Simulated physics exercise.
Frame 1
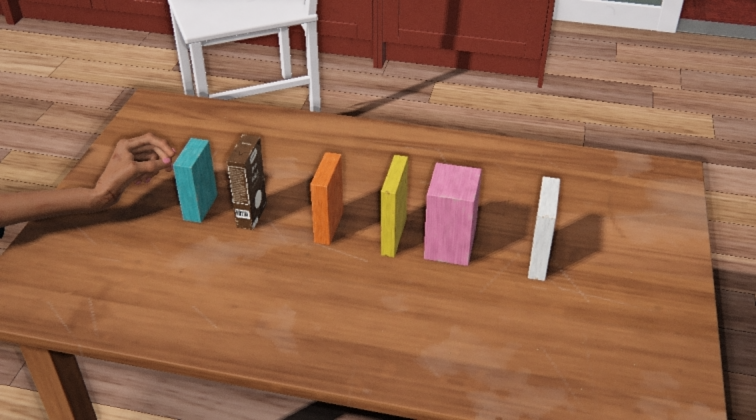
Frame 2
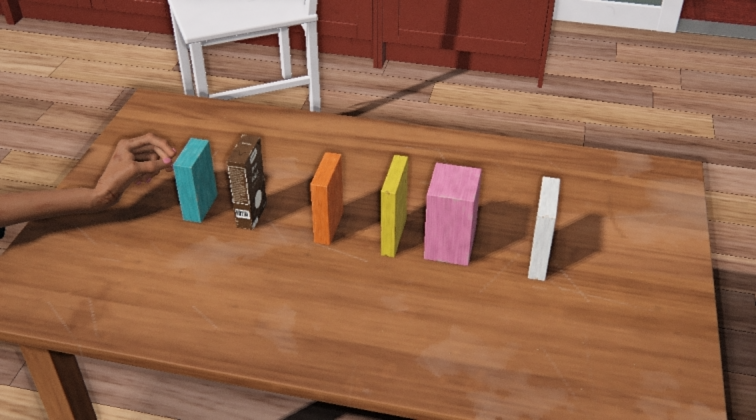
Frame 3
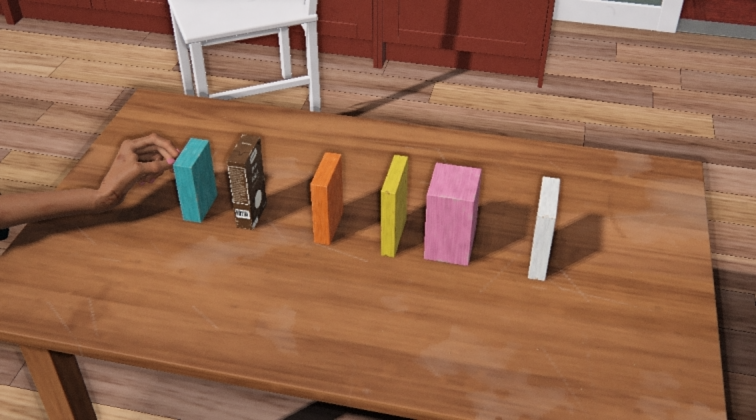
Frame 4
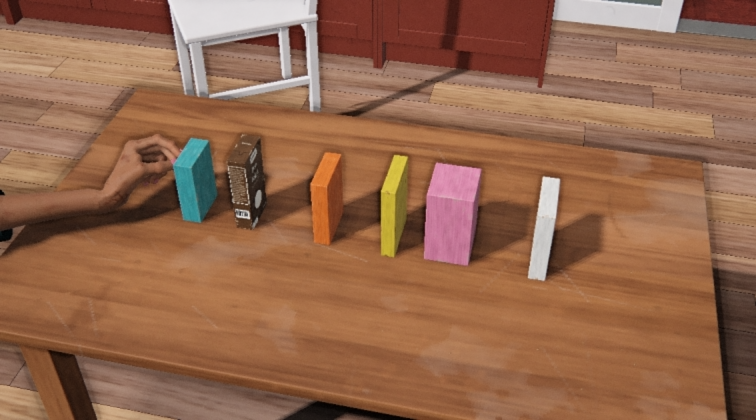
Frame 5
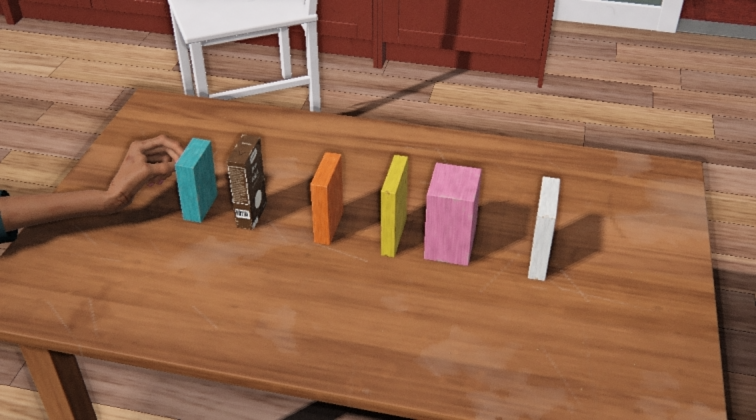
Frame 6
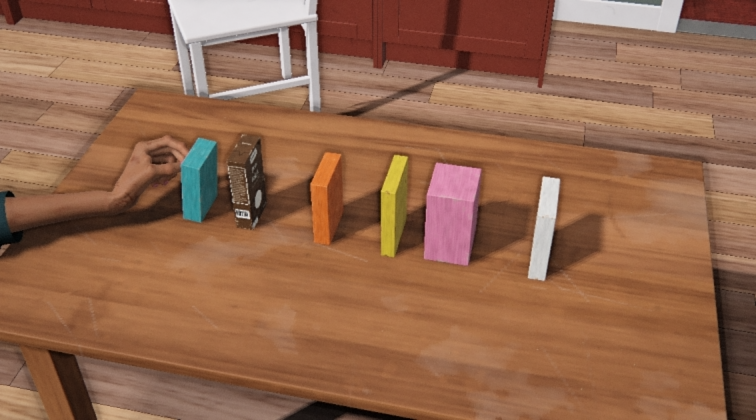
A hand at the left pushes the turquoise block, which tilts slightly rightward toward the brown packet.
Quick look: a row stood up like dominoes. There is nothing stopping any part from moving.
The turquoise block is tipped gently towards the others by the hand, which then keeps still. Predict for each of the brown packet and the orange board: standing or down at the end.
Brown packet: Down; orange board: Down.
Then, 0.40 s on from there, turquoise block 40° over; brown packet turned 10° from how it was put near (255, 183).
Then, 0.60 s on from there, turquoise block 66° over; brown packet turned 57° from how it was put near (288, 198); orange board turned 11° from how it was put near (335, 199).
Then, 0.70 s on from there, turquoise block 70° over; brown packet turned 73° from how it was put near (296, 207); orange board turned 45° from how it was put near (357, 207).
Then, 0.80 s on from there, turquoise block 70° over; brown packet on its side near (297, 208); orange board turned 58° from how it was put near (364, 213); yellow block turned 18° from how it was put.
In the end, toppled on the table, brown packet and orange board; left askew, yellow block; pink block unmoved. At the end, from the last picture's camera, brown packet near (297, 208), orange board near (364, 214).
